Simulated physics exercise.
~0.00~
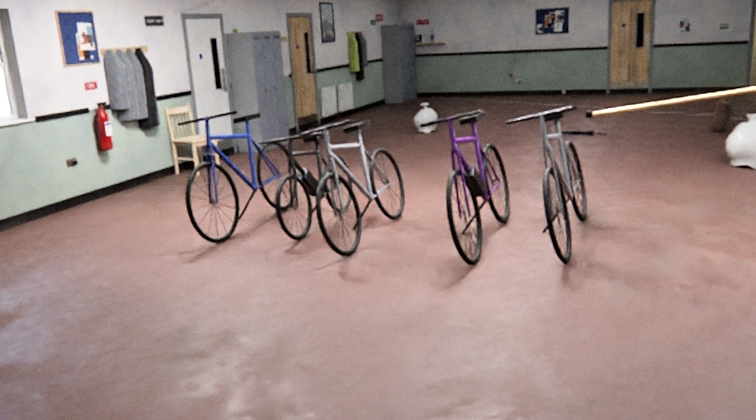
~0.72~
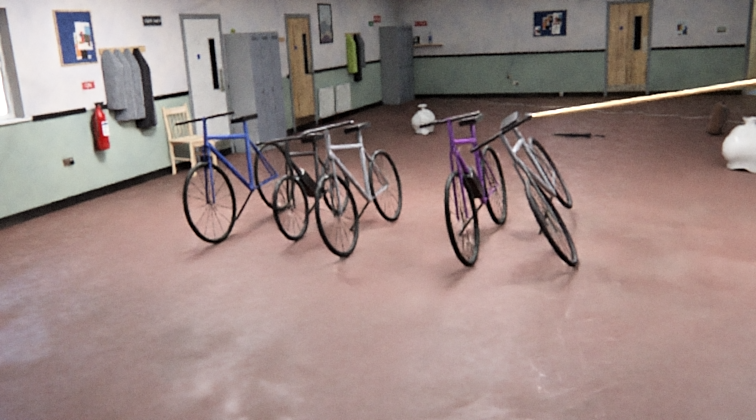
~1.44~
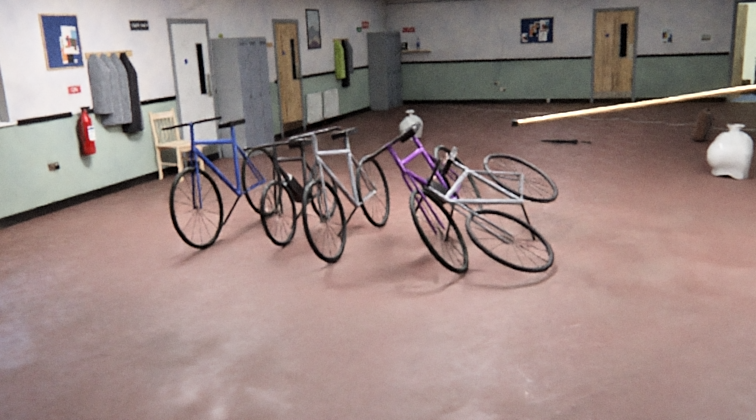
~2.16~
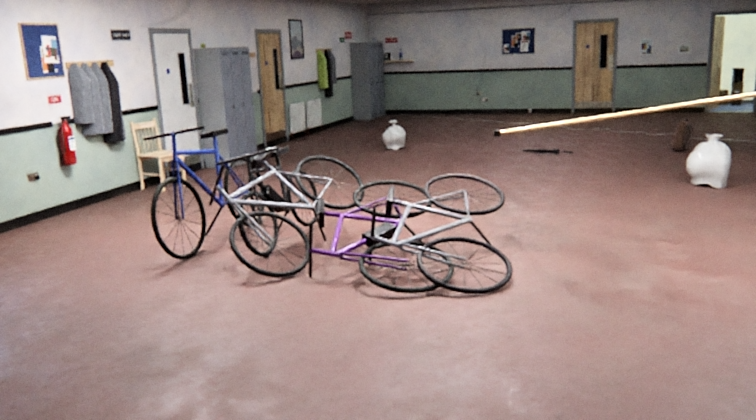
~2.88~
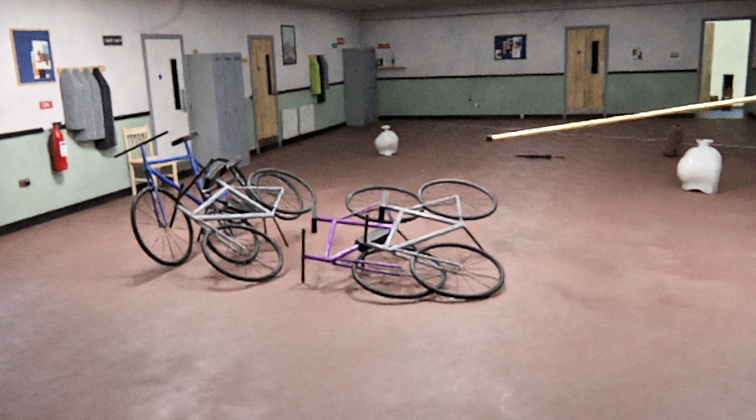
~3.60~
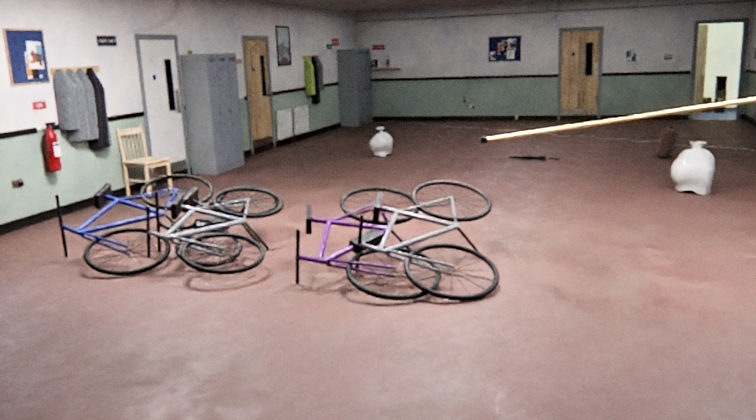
At first, five bicycles stand upright side by side on a reddish floor in a large room with lockers and doors, while a long pale pole reaches in from the right. The pole's tip pushes the grey bicycle at the right end, which tips left into the purple one. The purple bicycle leans over and strikes the next grey bicycle, and both go down as the pole stays behind. The fall passes through the dark bicycle to the blue one at the left end, which topples last. All five finish lying over in two overlapping clusters.
